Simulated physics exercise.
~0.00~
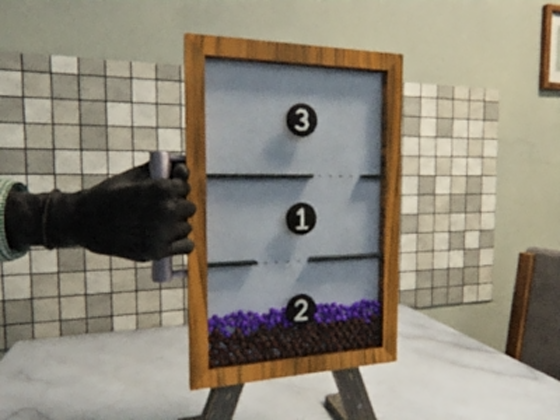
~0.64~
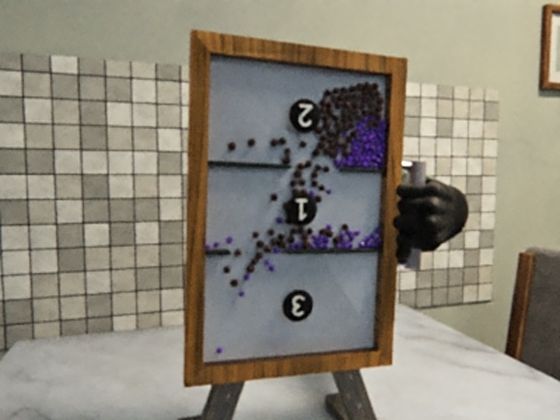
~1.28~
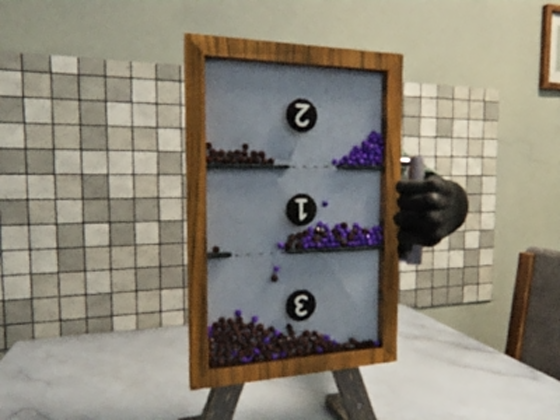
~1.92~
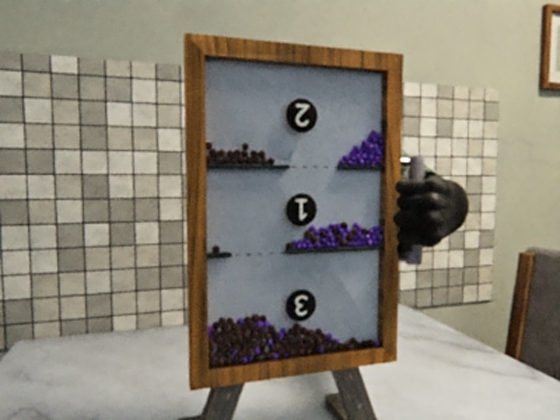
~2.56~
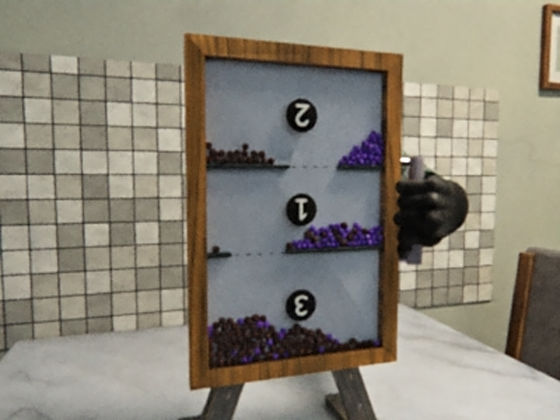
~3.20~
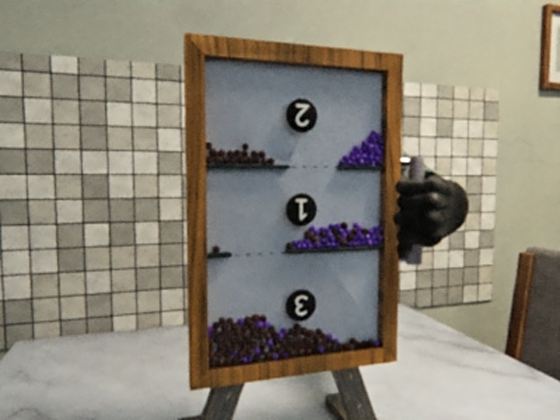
On a marble table, a gloved hand turning a framed case upside down, dark and purple beads spilling down and settling across three chambers.
